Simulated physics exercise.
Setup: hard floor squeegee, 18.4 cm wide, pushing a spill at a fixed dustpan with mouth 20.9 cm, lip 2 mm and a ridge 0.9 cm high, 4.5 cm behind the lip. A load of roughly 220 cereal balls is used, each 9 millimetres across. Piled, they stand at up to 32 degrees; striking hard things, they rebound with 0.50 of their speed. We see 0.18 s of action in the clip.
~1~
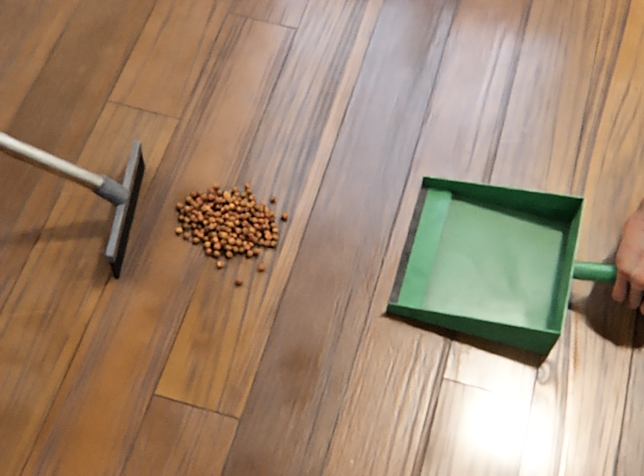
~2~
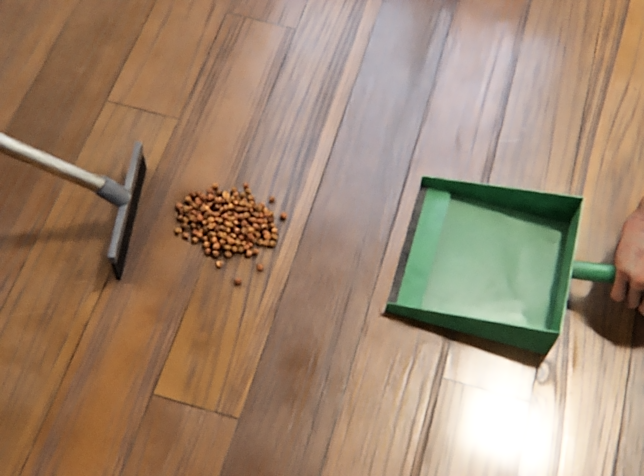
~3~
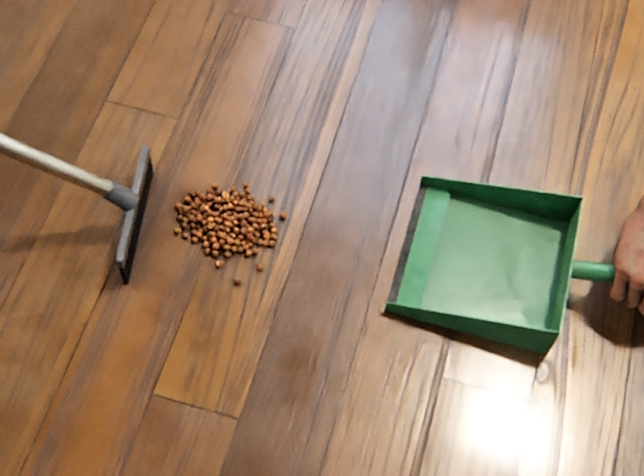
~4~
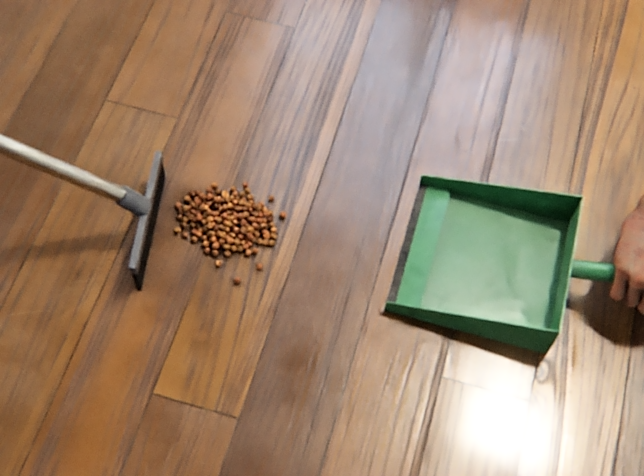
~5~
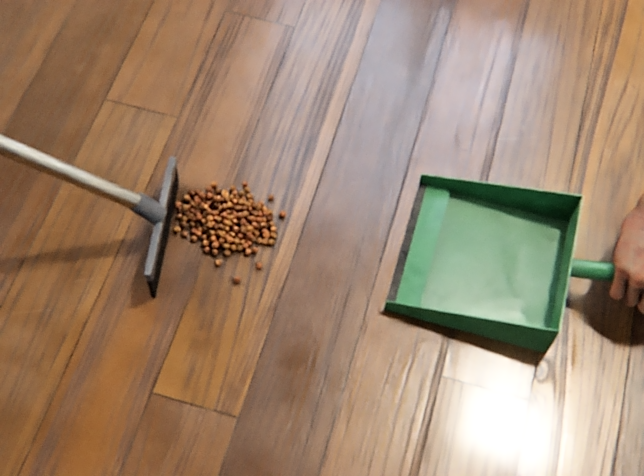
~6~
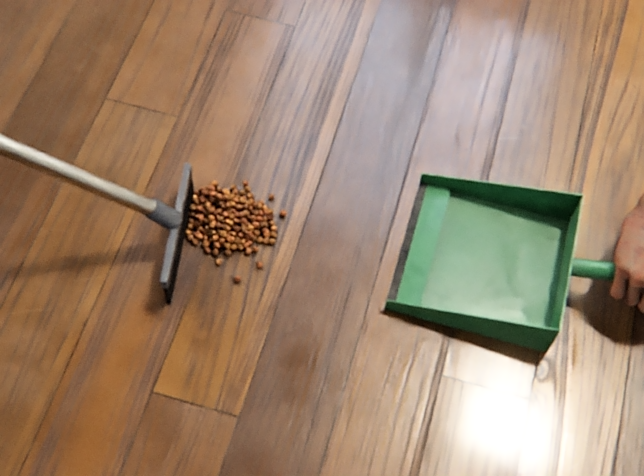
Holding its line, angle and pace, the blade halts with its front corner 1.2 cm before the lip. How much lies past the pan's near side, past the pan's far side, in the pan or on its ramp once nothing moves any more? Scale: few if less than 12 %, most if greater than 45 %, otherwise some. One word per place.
Past the pan's near side - some; past the pan's far side - few; in the pan or on its ramp - few.
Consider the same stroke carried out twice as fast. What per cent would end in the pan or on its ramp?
It would be around 25 per cent.
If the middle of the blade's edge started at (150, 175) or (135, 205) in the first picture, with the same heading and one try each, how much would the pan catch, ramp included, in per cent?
Around 25 percent, then around 10 percent.
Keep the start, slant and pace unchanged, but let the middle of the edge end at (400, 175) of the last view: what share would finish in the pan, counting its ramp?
Some 25 per cent.
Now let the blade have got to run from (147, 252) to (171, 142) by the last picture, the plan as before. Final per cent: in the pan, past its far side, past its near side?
The pan gets 35, the far side 20 and the near side 5.
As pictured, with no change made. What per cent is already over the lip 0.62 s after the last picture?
I'd say around 5 in a hundred has made it so far.
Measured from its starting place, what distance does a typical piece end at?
About 20 cm.
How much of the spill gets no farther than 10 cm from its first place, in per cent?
Around 35 percent.
Then, 0.21 s after the last picture, middle of the blade 16 cm from the lip; 0 % over the lip, far side 0 %, near side 15 %.
Then, 0.35 s after the last picture, middle of the blade 7 cm from the lip; 0 % over the lip, far side 0 %, near side 20 %.
Then, 0.62 s after the last picture, middle of the blade 3 cm from the lip; 5 % over the lip, far side 0 %, near side 25 %.
In the end, near side 25 %, far side 0 %, pan 5 %, in front of the lip or behind the blade 70 %.
